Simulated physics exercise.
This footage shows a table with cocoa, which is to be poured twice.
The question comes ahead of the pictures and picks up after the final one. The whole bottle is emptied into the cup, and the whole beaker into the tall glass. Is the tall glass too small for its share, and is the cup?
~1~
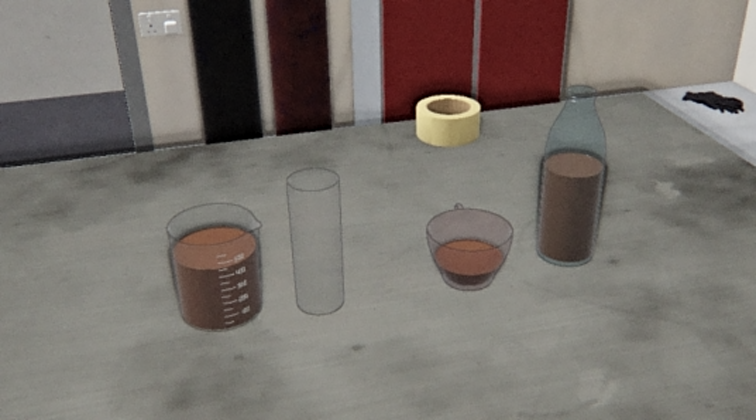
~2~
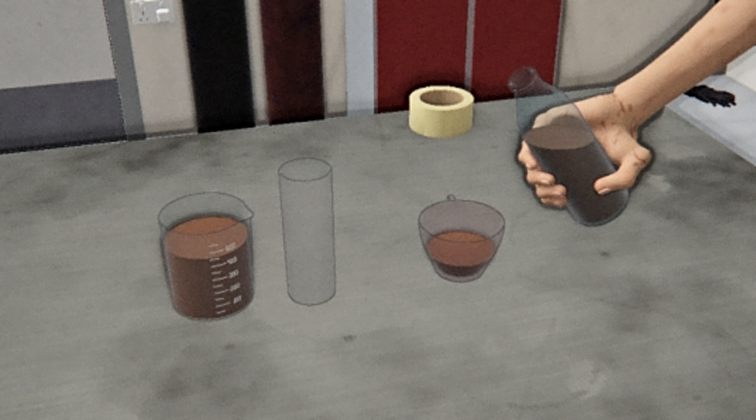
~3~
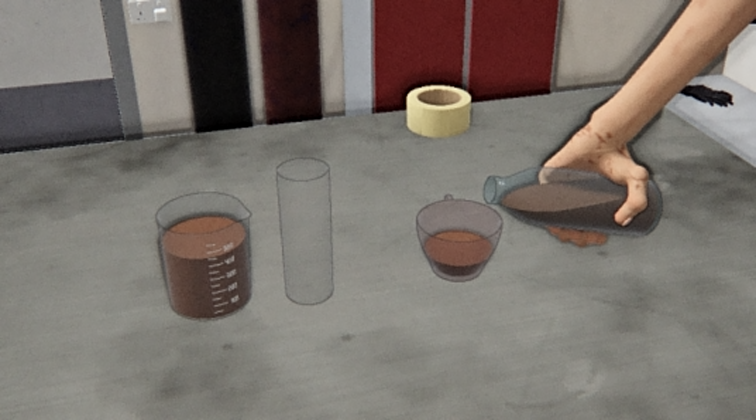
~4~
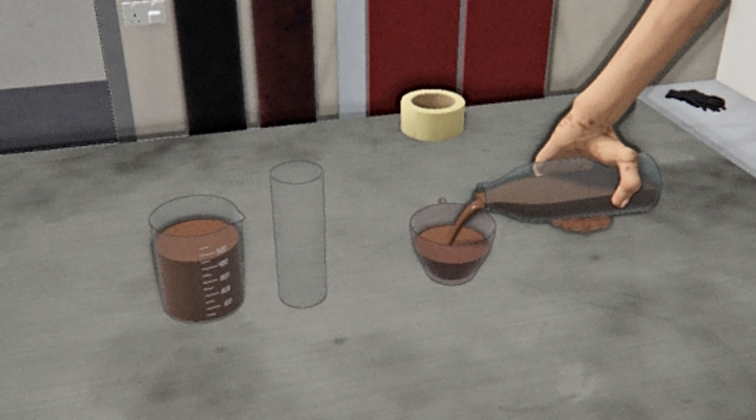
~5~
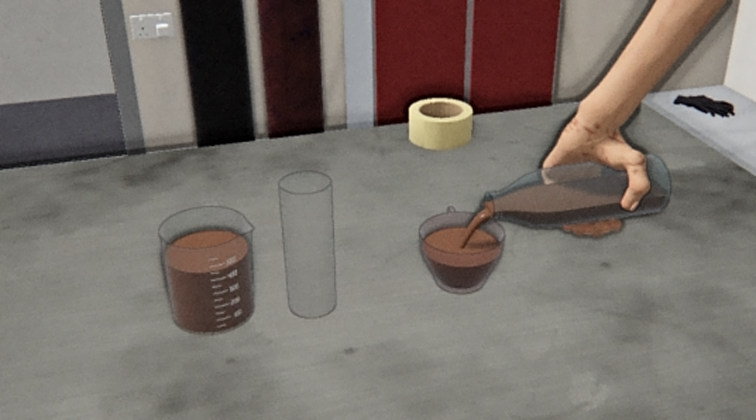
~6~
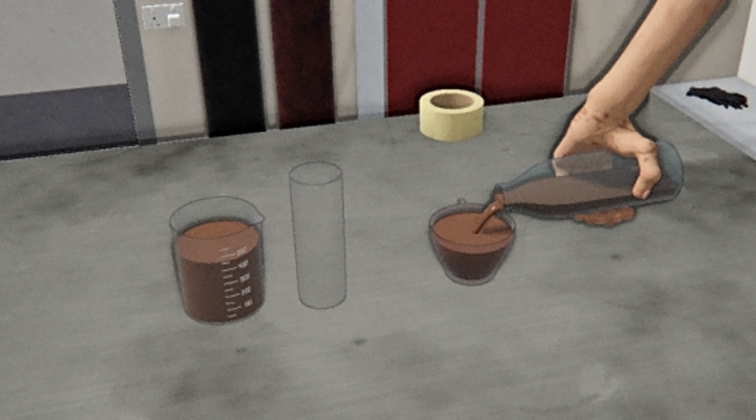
Answers - the tall glass: Yes, too small; the cup: Yes, too small.
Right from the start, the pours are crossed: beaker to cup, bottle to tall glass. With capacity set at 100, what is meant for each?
170 % then 130 %.
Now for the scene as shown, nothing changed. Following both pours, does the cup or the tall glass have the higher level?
It stands higher in the tall glass on the left.
Shortly, the cup is full to the brim, some went over its rim.
At the finish, the tall glass is full to the brim, some went over its rim; the cup is full to the brim, some went over its rim.
